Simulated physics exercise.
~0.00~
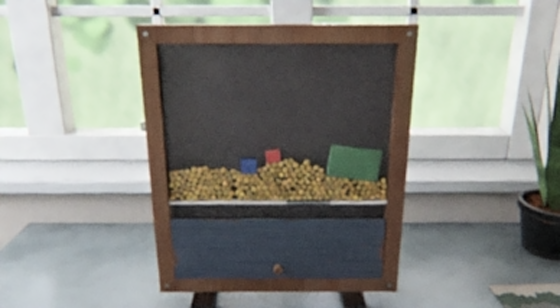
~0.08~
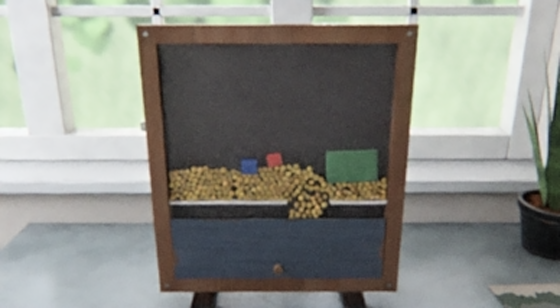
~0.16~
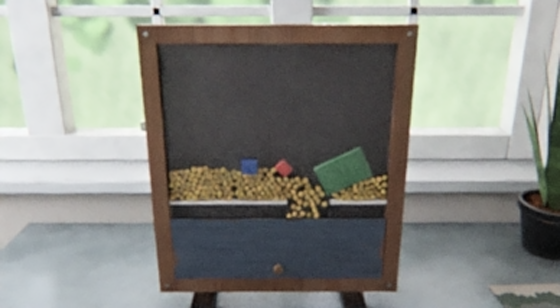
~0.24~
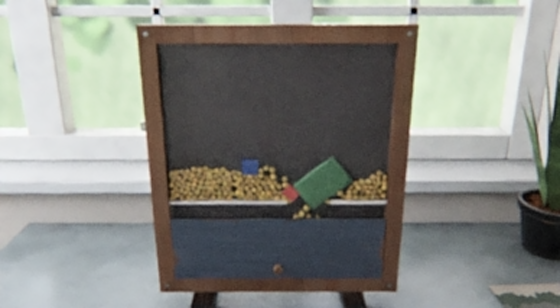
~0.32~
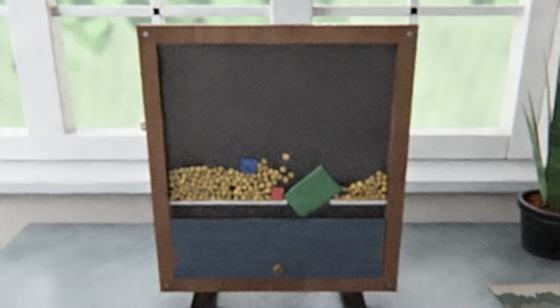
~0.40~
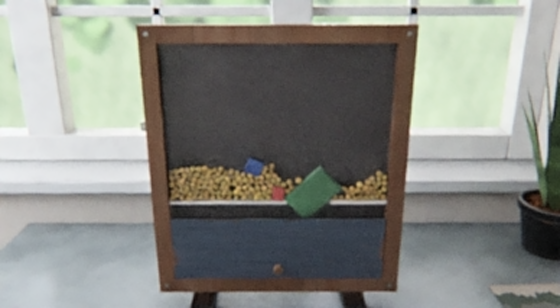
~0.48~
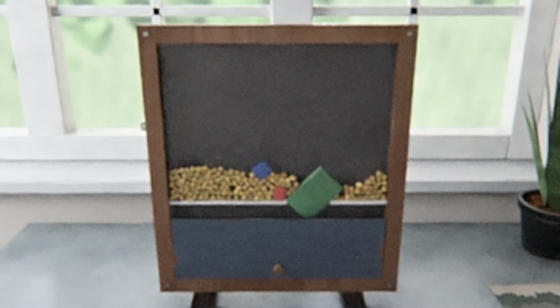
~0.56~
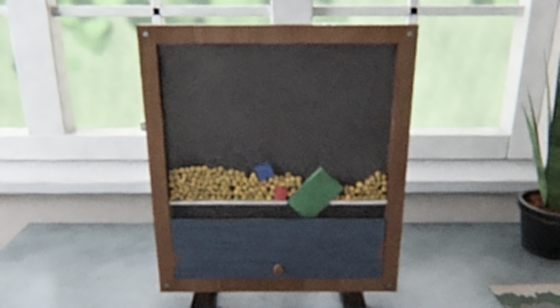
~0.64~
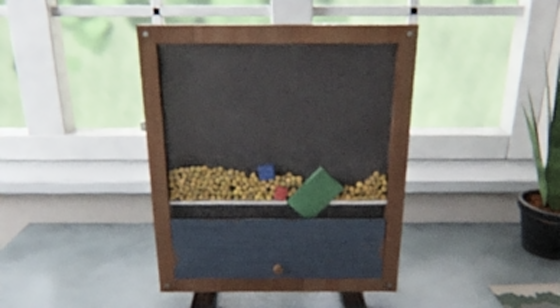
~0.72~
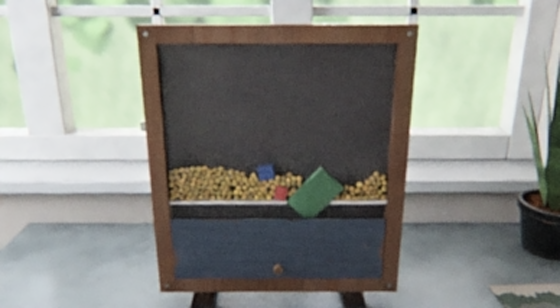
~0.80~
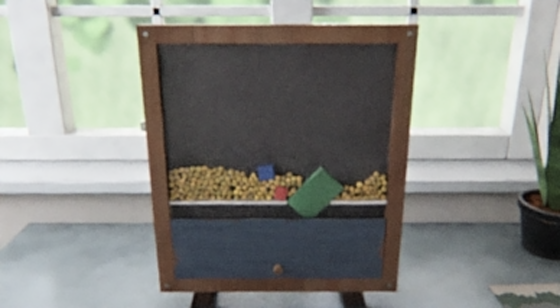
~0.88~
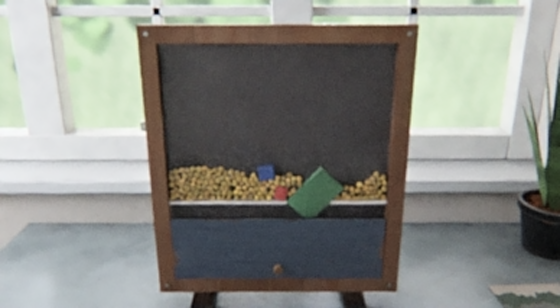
The video shows small wooden beads and blue, red and green blocks in an upright framed box as beads pour through an opening in the floor, until the green block slides left and tilts into the gap; the red block settles beside it, and the blue block tips rightward and rests above.
